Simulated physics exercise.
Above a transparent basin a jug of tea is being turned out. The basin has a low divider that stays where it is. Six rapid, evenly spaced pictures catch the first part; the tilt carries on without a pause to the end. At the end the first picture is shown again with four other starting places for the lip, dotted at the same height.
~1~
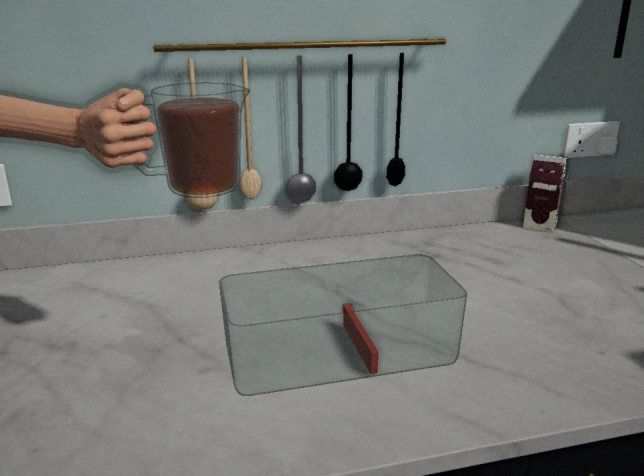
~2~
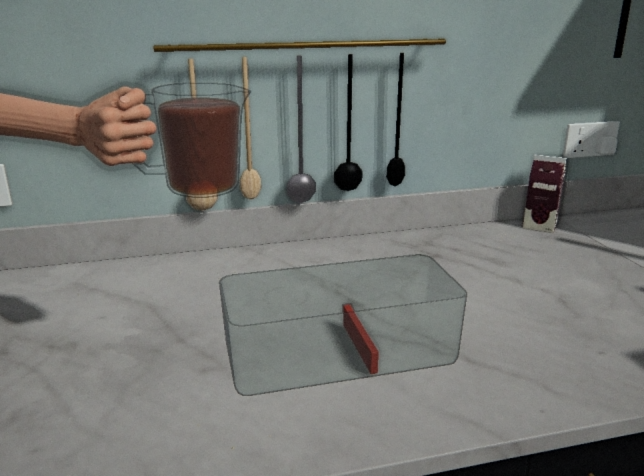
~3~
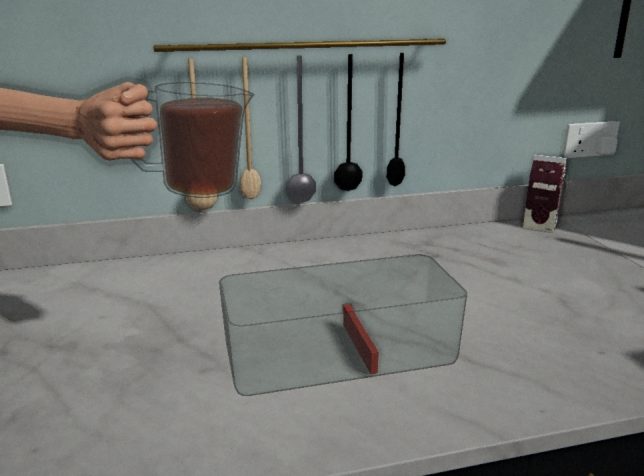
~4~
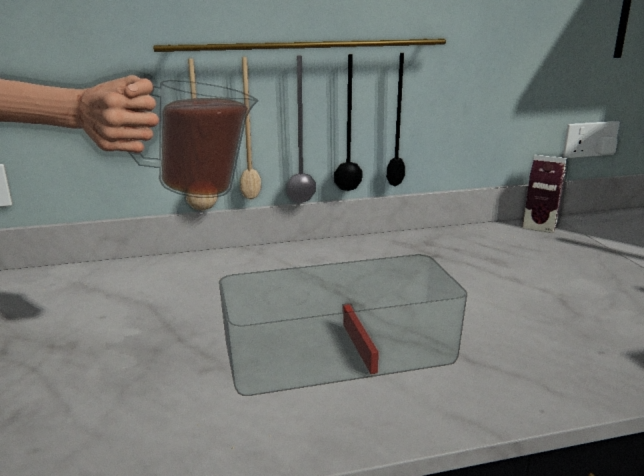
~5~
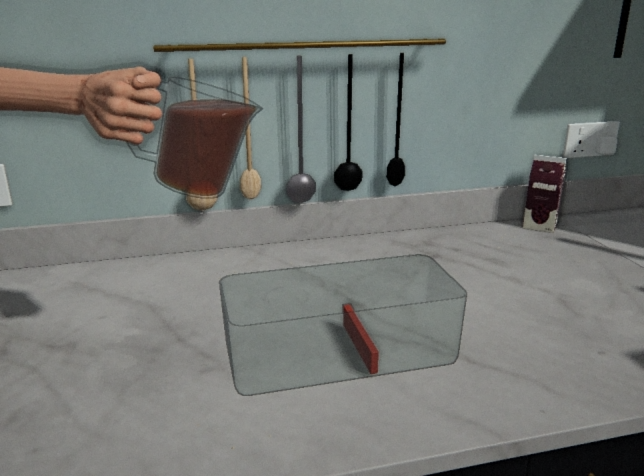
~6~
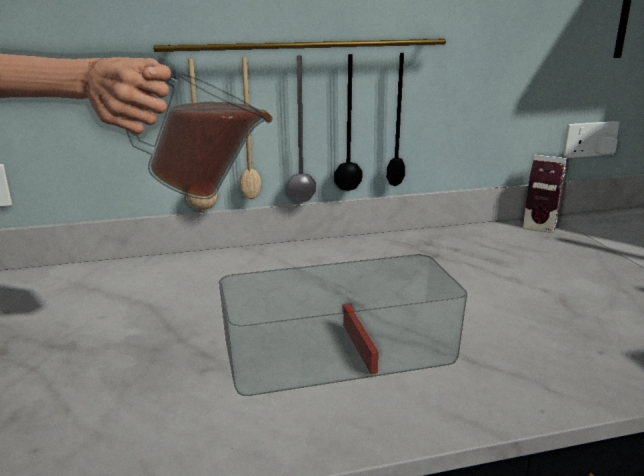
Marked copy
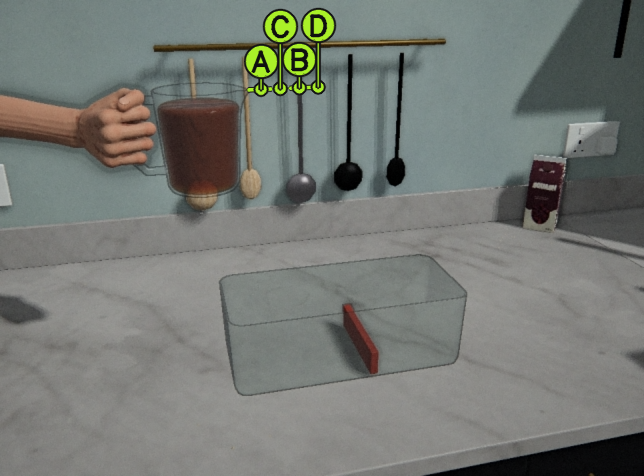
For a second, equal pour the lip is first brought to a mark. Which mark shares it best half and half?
I would pick dot C.
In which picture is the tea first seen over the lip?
Picture 6.
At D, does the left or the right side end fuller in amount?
More ends on the right.
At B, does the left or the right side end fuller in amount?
The right one.
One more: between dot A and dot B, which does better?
B it is.
On the marked copy, A at (261, 89); B at (299, 87); C at (280, 88); D at (318, 87).
For dot A, about 85 % ends left of the wall and 9 % right of it; 6 % is lost outside.
For dot B, about 22 % ends left of the wall and 76 % right of it.
For dot C, about 49 % ends left of the wall and 48 % right of it; 3 % is lost outside.
For dot D, about 7 % ends left of the wall and 91 % right of it.
